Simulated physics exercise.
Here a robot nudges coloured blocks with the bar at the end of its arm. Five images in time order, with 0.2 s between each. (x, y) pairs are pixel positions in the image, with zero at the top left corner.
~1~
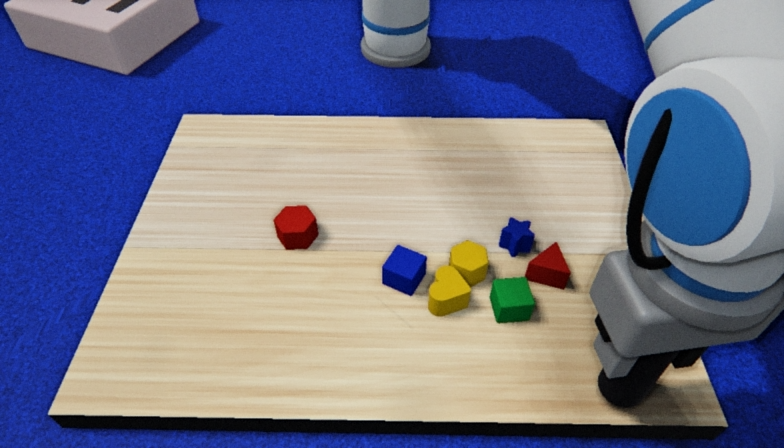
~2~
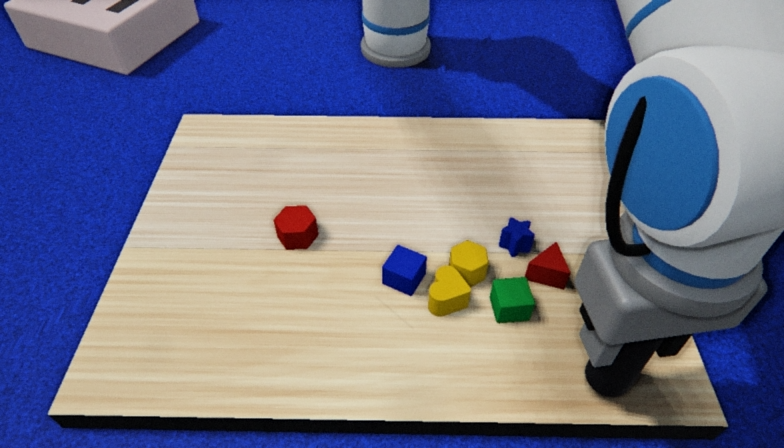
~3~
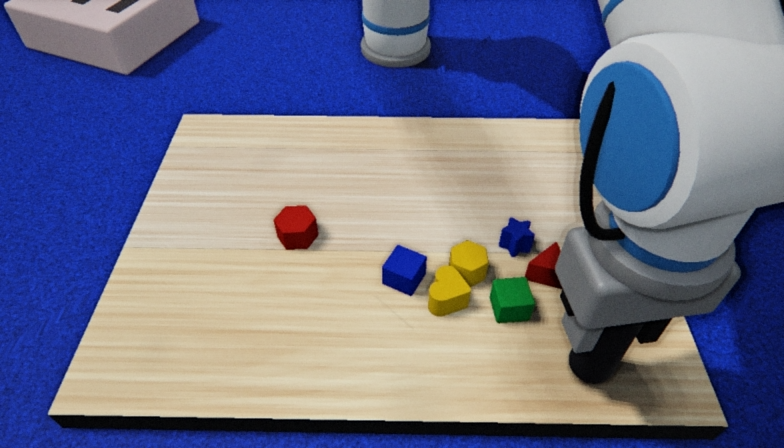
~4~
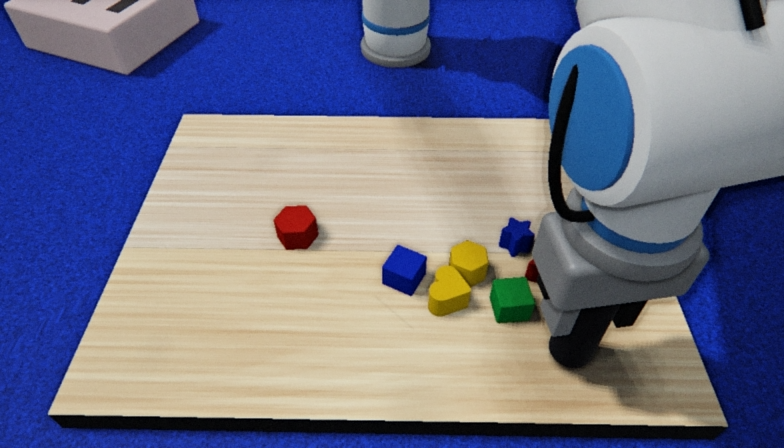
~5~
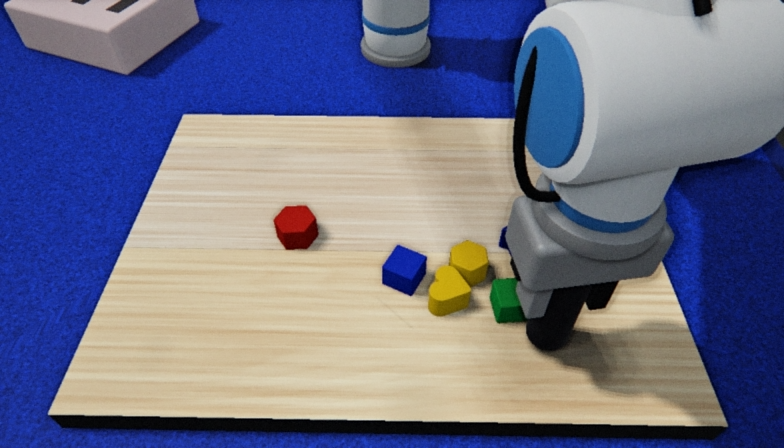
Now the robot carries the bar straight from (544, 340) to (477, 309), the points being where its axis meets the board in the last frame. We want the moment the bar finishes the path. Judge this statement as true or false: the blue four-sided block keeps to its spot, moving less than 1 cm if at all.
That is true.
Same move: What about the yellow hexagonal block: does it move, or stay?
By the last moment, the yellow hexagonal block will have left its place.
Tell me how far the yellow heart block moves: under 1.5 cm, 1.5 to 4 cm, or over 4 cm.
My answer is that it shifts under 1.5 cm.
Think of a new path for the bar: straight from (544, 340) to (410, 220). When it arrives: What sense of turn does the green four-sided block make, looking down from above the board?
From the top, the block rotates counterclockwise.
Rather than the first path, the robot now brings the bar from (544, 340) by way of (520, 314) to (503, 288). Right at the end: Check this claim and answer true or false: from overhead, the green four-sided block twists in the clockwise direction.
It is false.
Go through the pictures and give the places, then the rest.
The first picture shows bar's lower end (620, 388); blue four-sided block (405, 261); yellow heart block (449, 283); yellow hexagonal block (470, 254); green four-sided block (514, 291).
The second picture shows bar (606, 378); blocks still.
The third picture shows bar (590, 365); blocks still.
The fourth picture shows bar (569, 351); blocks still.
The fifth picture shows bar (546, 334); blue four-sided block (405, 261); yellow heart block (449, 283); yellow hexagonal block (470, 254); green four-sided block (514, 291).
The first path, step by step. Halfway along, bar (511, 317); yellow hexagonal block (468, 253); green four-sided block (496, 277).
At the end, bar (479, 302); blue four-sided block still; yellow heart block (439, 280); yellow hexagonal block (454, 236), turned 30° clockwise; green four-sided block (471, 262).
